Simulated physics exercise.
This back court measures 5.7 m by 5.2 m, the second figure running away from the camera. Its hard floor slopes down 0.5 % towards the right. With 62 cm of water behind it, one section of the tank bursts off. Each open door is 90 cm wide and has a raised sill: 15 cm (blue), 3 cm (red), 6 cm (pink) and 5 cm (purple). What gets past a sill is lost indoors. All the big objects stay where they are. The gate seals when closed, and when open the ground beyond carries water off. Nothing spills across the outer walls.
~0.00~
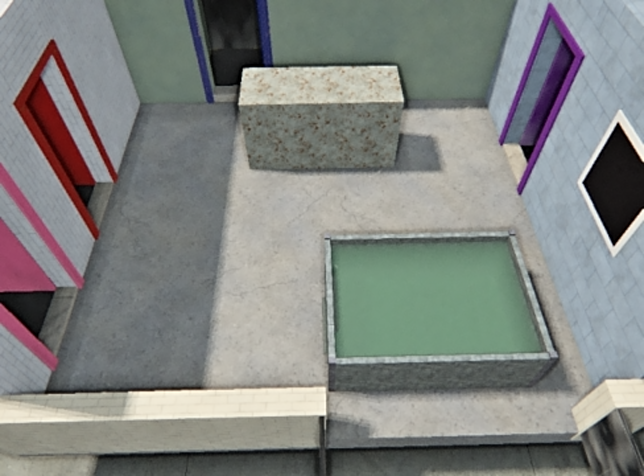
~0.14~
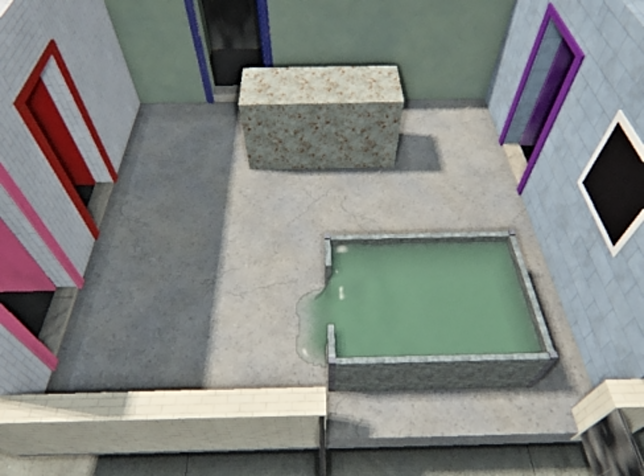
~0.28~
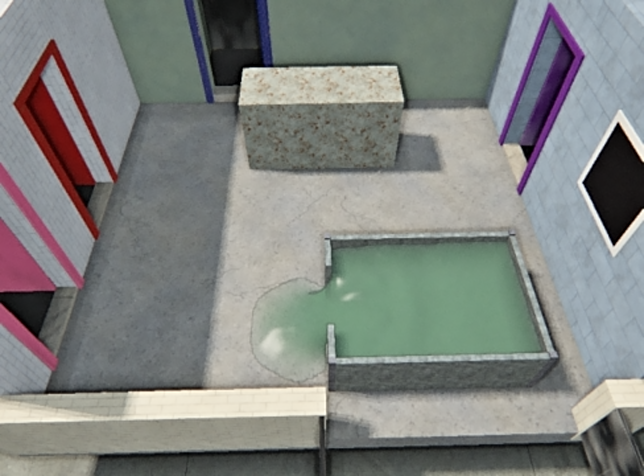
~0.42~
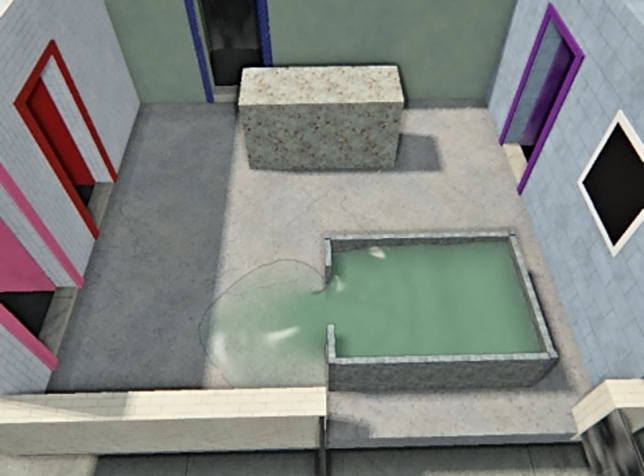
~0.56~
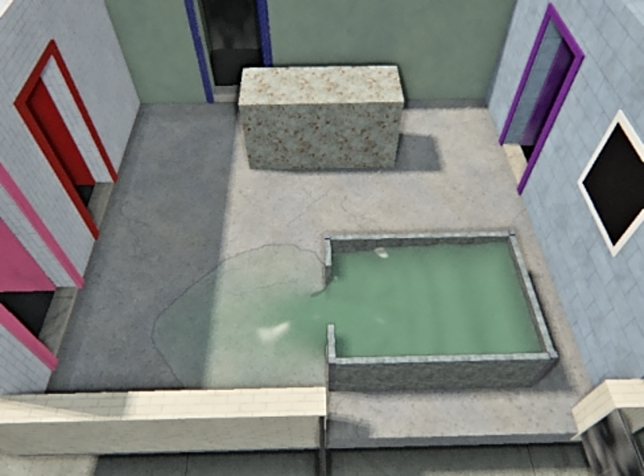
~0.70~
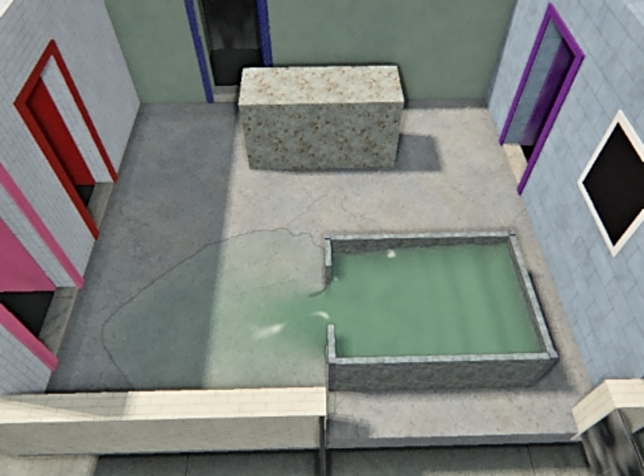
Green water poured out through a gap in the left side of a low stone tank and spread leftward across the grey courtyard floor, widening into a broad, shallow pool.
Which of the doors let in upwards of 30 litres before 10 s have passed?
Door by door: At the blue door it keeps below the limit; at the red door it passes the limit; at the pink door it goes over the limit; at the purple door it stays under the limit.
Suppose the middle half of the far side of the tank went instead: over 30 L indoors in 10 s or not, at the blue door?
Against that limit: Blue under.
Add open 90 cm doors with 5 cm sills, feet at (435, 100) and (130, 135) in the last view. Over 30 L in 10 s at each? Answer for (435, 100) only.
There: Below.
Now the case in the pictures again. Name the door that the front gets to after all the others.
The purple one.
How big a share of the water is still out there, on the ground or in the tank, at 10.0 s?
About 76 per cent.
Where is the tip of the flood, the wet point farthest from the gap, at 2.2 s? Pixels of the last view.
At about (125, 152).
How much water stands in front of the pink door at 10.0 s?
Roughly 7.0 cm deep.
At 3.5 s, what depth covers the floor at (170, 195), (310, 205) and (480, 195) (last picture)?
Roughly 5, 0 and 0 cm, in turn.
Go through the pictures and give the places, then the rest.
Still water, 62 cm deep, in the tank at (429, 295), in the first picture.
Water pours out at (332, 316) and has run 0.4 m, to (312, 358); typically 8 cm deep outside, 62 cm at the tank's back, in the second picture.
The front is at (260, 315), 0.8 m from the gap at (332, 317); 0.7 m2 of floor is under water; 62 cm left at the back of the tank, in the third picture.
Water pours out at (332, 317) and has run 1.4 m, to (213, 316); typically 6 cm deep outside, 62 cm at the tank's back, in the fourth picture.
Water pours out at (332, 318) and has run 1.9 m, to (164, 322); typically 4 cm deep outside, 62 cm at the tank's back, in the fifth picture.
The front is at (117, 323), 2.4 m from the gap at (332, 317); 4.1 m2 of floor is under water; 57 cm left at the back of the tank, in the sixth picture.
After 1.4 s water covers 30 % of the floor and is deepest (35 cm) near (323, 333); blue door not reached, red door not reached, pink door 10 cm at the sill, 18 L in, purple door not reached.
After 2.2 s water covers 40 % of the floor and is deepest (33 cm) near (43, 403); blue door not reached, red door 11 cm at the sill, 12 L in, pink door 22 cm at the sill, 75 L in, purple door not reached.
After 3.5 s water covers 40 % of the floor and is deepest (22 cm) near (323, 333); blue door not reached, red door 8 cm at the sill, 44 L in, pink door 17 cm at the sill, 169 L in, purple door not reached.
After 6.0 s water covers 60 % of the floor and is deepest (14 cm) near (64, 338); blue door 11 cm at the sill, 0 L in, red door 6 cm at the sill, 67 L in, pink door 13 cm at the sill, 275 L in, purple door not reached.
After 10.0 s water covers 90 % of the floor and is deepest (10 cm) near (482, 109); blue door 8 cm at the sill, 0 L in, red door 4 cm at the sill, 79 L in, pink door 7 cm at the sill, 317 L in, purple door 5 cm at the sill, 0 L in.
